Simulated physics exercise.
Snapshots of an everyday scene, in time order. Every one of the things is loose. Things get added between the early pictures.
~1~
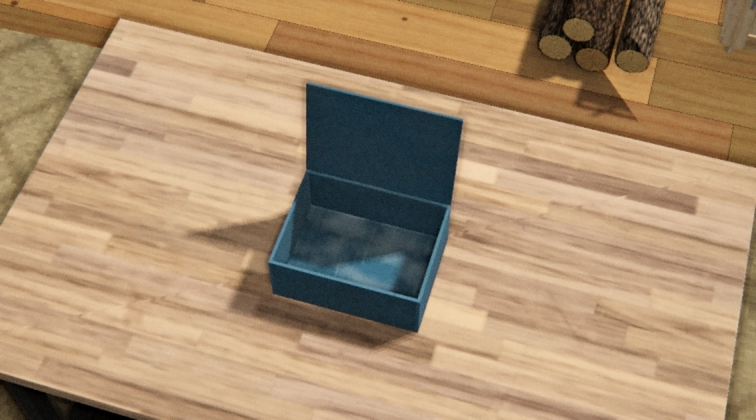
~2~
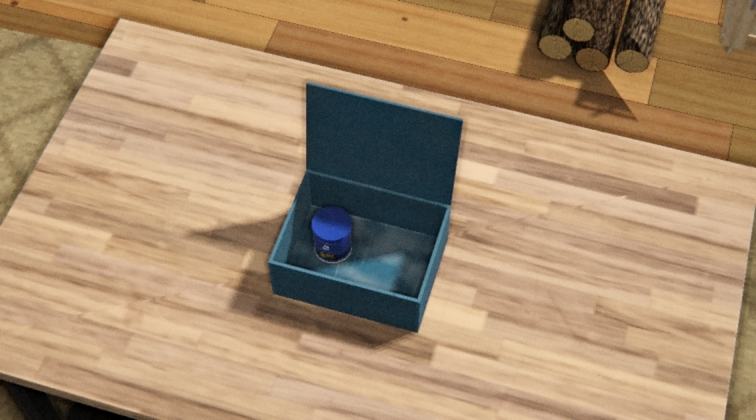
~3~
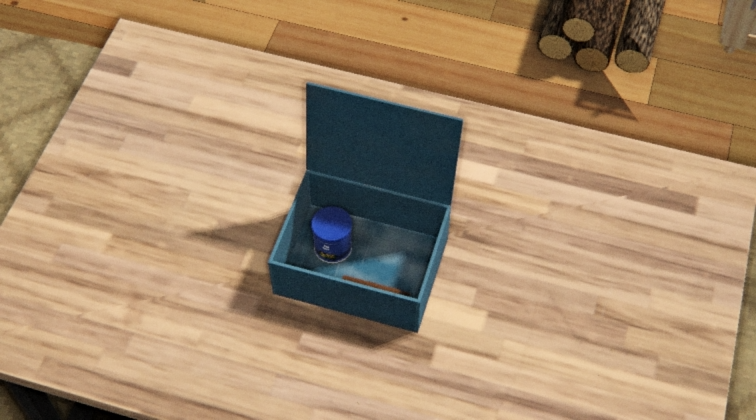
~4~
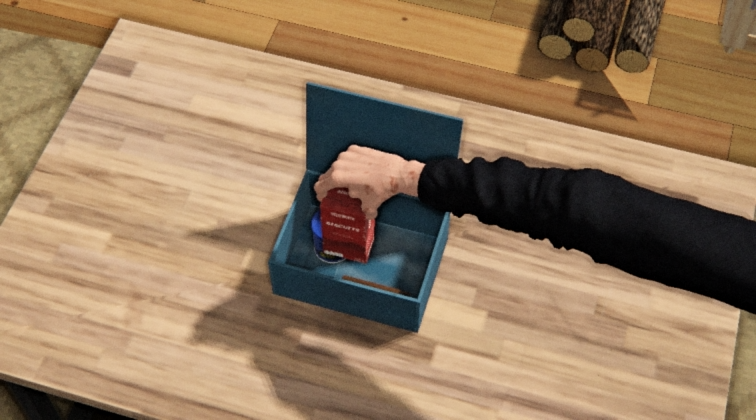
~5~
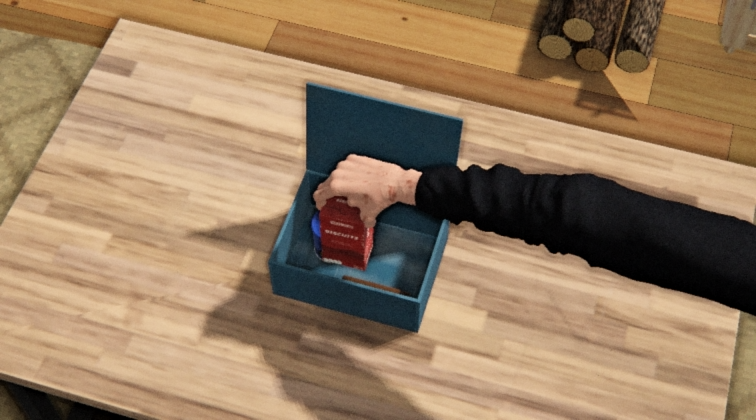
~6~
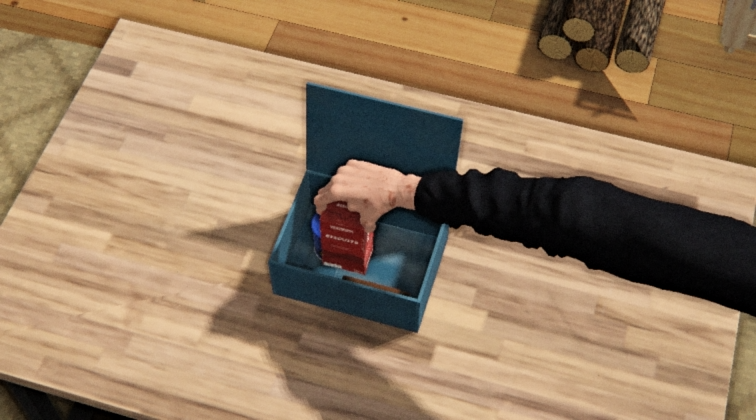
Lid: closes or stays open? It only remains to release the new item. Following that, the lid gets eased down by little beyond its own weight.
Closes.
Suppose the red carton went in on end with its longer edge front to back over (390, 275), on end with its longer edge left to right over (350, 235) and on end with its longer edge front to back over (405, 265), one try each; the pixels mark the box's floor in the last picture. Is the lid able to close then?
In order: Lid stays open, lid shuts, lid stays open.
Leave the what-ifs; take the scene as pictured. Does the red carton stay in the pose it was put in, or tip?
After all that, it finishes out of line.
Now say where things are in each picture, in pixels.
In the first frame, the last thing is not in view yet.
In the second frame, the last thing is not in view yet.
In the third frame, the last thing is not in view yet.
The fourth frame shows still above its spot; red carton (348, 223).
The fifth frame shows still above its spot; red carton (347, 231).
The sixth frame shows in place under the hand; red carton (347, 236).
Then, 1.20 s on from there, lid starting down; red carton turned 74° from how it was put near (371, 244).
Then, 1.80 s on from there, lid 35° above the rim; red carton turned 74° from how it was put near (371, 244).
In the end, lid shut; toppled in the box, red carton; the other 2 unmoved. At the end, from the last picture's camera, red carton near (371, 244).
